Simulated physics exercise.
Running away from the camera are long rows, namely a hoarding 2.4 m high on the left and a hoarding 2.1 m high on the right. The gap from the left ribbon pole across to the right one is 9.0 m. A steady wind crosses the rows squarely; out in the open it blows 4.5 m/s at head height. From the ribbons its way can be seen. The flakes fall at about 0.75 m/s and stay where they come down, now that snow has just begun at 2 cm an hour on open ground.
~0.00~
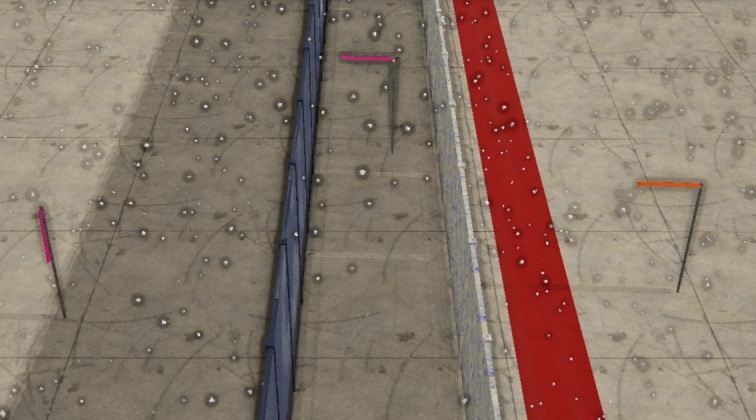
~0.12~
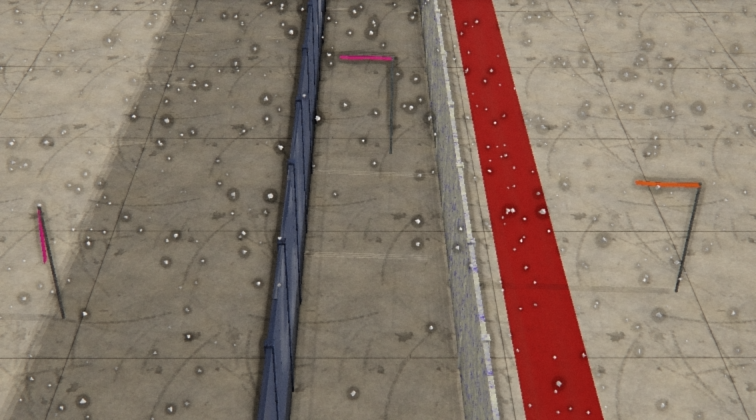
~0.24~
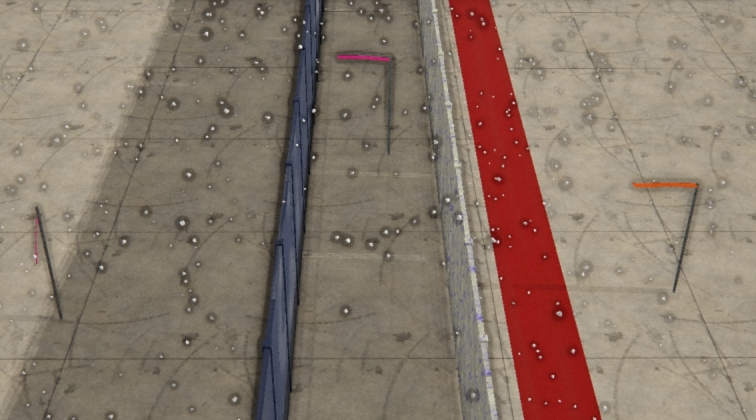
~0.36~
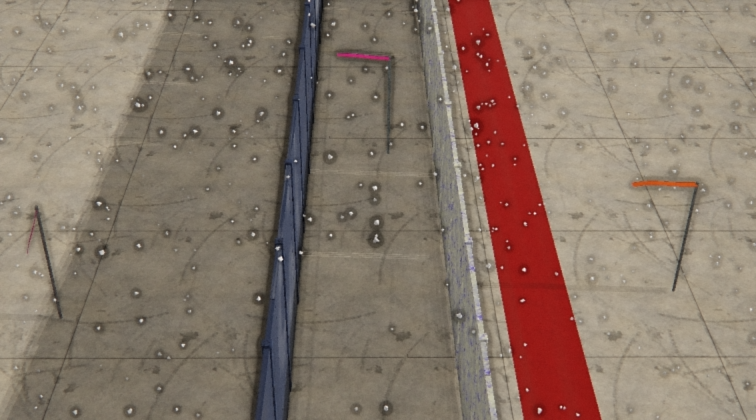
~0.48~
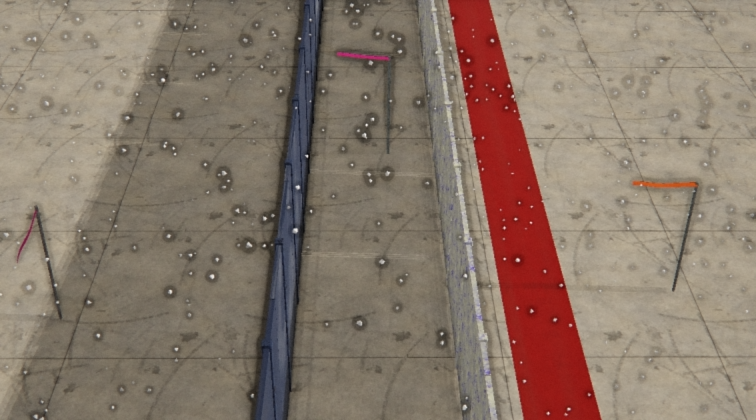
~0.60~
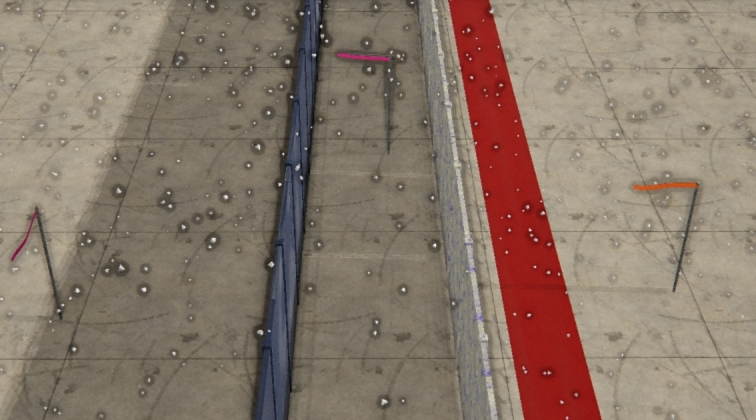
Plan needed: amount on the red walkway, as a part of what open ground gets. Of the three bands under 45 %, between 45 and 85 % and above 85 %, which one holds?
The band that holds is more than 85 %.
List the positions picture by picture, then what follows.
The first picture shows the left ribbon ends at (50, 262), hanging almost straight.
The second picture shows the right ribbon ends at (636, 183), leaning 90 degrees to the left and the red one passes (535, 288).
The third picture shows the inner ribbon ends at (338, 57), leaning 90 degrees to the left, above the rows the flakes slant 85 degrees from upright, towards the left and the top of the left hoarding crosses (297, 99).
The fourth picture shows the left ribbon ends at (27, 263), leaning 15 degrees to the left and the red one passes (512, 196).
The fifth picture shows the right ribbon ends at (633, 183), leaning 90 degrees to the left and above the rows the flakes slant 85 degrees from upright, towards the left.
The sixth picture shows the inner ribbon ends at (338, 55), leaning 95 degrees to the left and the top of the right hoarding crosses (450, 117).
In 10 minutes the red walkway collects 4 mm against 3 mm in the open.
In 30 minutes the red walkway collects 11 mm against 10 mm in the open.
In 60 minutes the red walkway collects 23 mm against 20 mm in the open, so the red walkway has 114 % of the open amount; the left half of it has 117 %, the right half 111 %.
